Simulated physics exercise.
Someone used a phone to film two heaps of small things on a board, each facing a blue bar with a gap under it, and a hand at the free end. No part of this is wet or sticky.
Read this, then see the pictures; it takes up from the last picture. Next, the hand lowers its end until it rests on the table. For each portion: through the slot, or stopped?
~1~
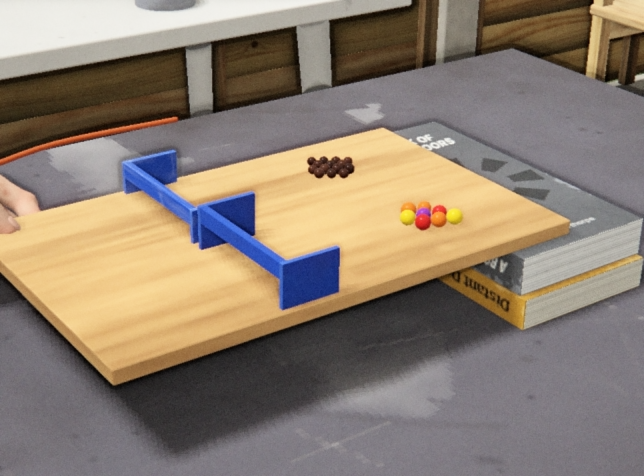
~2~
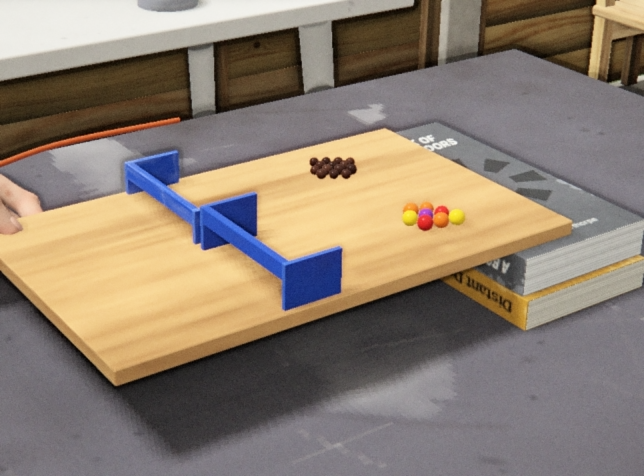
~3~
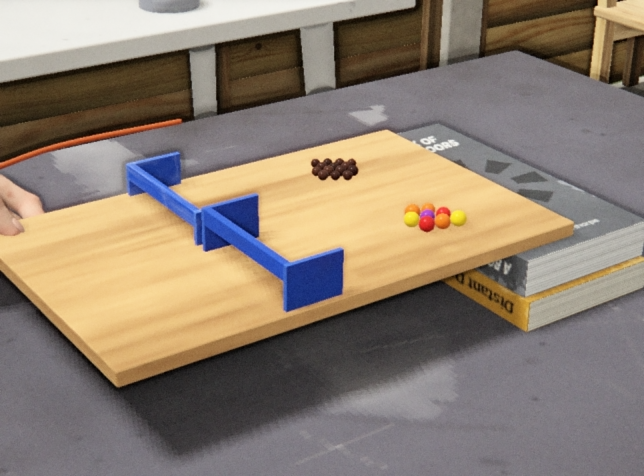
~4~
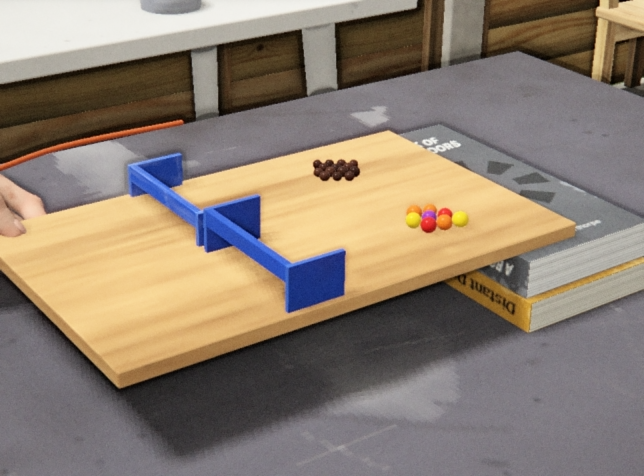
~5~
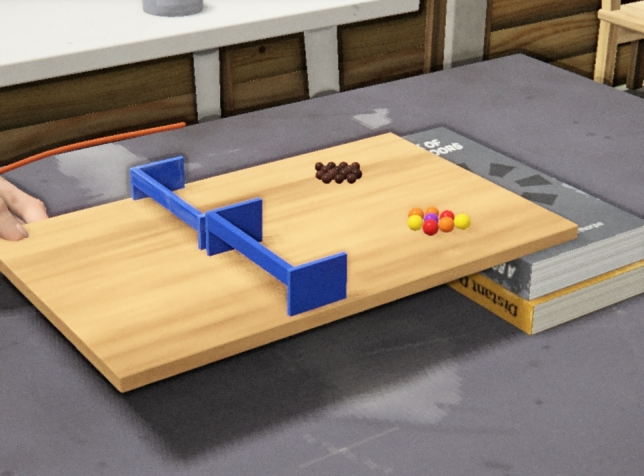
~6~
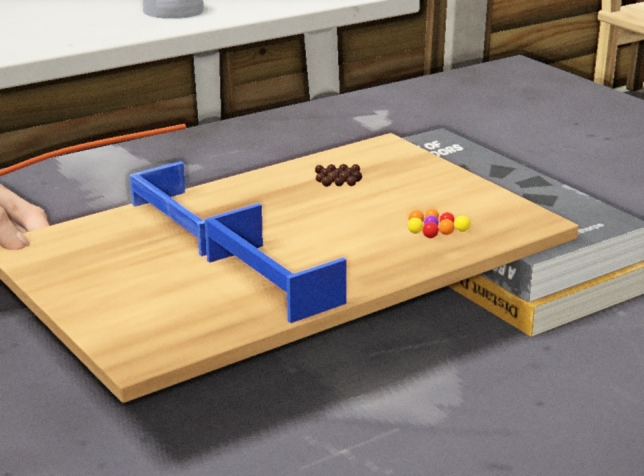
One by one: I reckon the front portion clears it fine; I reckon the back portion clears it fine.
Then, 0.33 s later than the last frame, board sloping at 9°; front portion on its way down; back portion on its way down.
Then, 0.63 s later than the last frame, board resting at 10°; front portion on its way down; back portion on its way down.
Then, 0.88 s later than the last frame, board resting at 10°; front portion every one past its gate; back portion every one past its gate.
When it is over, board resting at 10°; front portion every one past its gate; back portion every one past its gate.
